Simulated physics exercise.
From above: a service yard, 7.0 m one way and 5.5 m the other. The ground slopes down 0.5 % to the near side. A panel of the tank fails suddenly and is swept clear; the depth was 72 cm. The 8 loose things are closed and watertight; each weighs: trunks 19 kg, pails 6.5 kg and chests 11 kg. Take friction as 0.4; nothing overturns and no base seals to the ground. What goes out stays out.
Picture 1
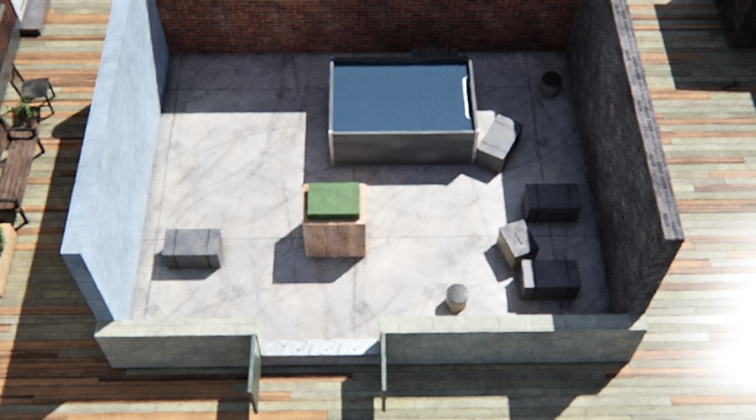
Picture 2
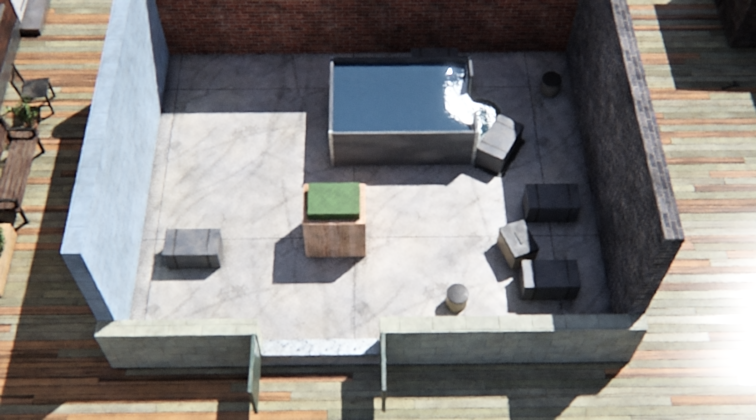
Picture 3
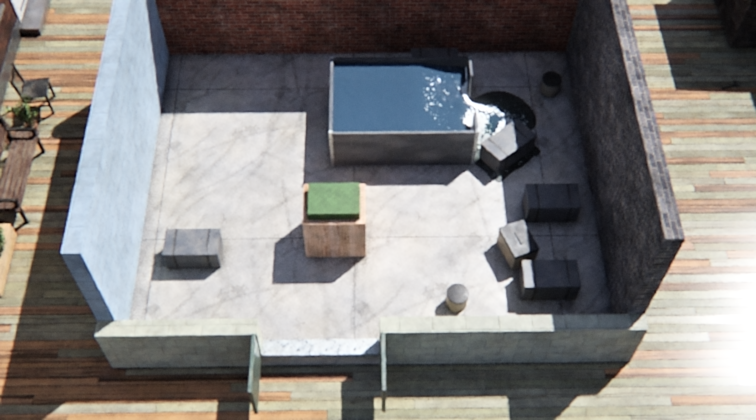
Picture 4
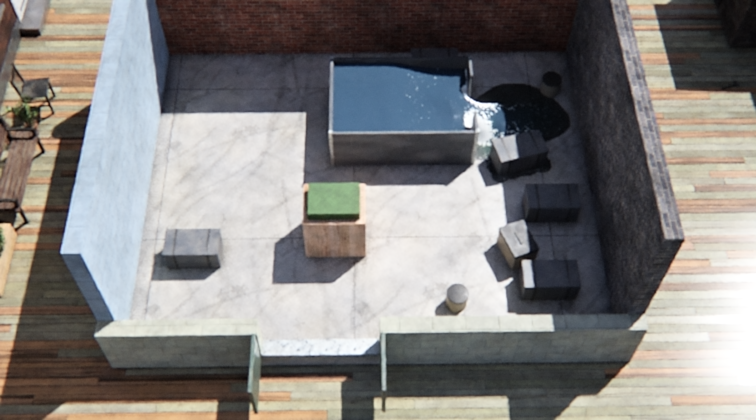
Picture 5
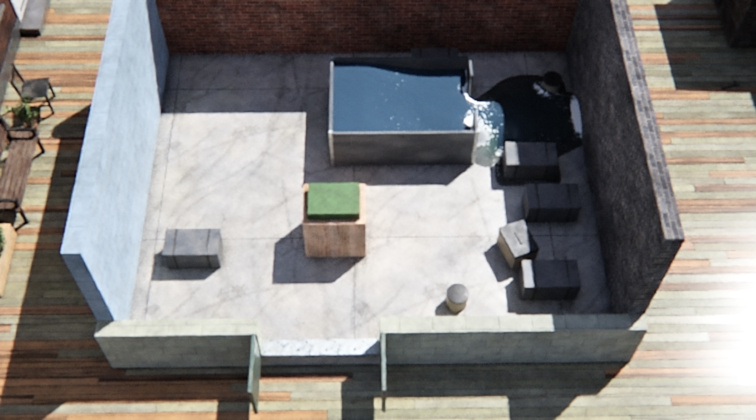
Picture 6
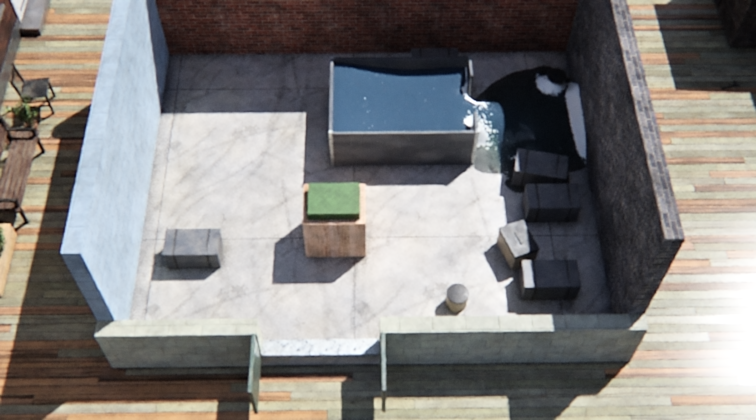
A large grey-walled tank of blue water stands near the back of a paved yard seen from above, enclosed by brick, pale and dark walls. A green-topped block sits at the centre, a grey chest at left, and dark chests and small pails at right. Water bursts through the tank's right side, spreads darkly across the paving to the right wall, and pushes the nearest chest toward the others.
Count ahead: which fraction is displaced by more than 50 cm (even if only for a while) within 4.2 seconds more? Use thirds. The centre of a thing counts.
Share: Two thirds or above.
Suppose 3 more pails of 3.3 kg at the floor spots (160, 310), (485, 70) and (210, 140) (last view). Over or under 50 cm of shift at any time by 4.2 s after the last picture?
In turn: Under, more, short of it.
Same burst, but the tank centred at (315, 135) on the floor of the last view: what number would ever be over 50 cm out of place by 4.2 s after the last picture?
Then 7.
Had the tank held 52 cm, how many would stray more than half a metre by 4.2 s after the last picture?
Then 6.
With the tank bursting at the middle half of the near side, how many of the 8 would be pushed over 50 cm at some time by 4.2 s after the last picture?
Then 5.
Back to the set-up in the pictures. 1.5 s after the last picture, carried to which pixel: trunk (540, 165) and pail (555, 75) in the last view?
Around (545, 205) and (483, 67).
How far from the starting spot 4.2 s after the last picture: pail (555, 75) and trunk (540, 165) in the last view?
In that order: 60 cm, 200 cm.
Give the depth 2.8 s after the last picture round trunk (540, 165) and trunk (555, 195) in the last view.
About 5 and 6 cm.
Then, 0.4 s after the last picture 2 of 8 are over 50 cm from their spots; 1 afloat.
Then, 1.5 s after the last picture 3 of 8 are over 50 cm from their spots; 0 afloat.
Then, 2.8 s after the last picture 6 of 8 are over 50 cm from their spots; 4 afloat.
Then, 4.2 s after the last picture 7 of 8 are over 50 cm from their spots, and 7 have been at some point; 2 afloat.
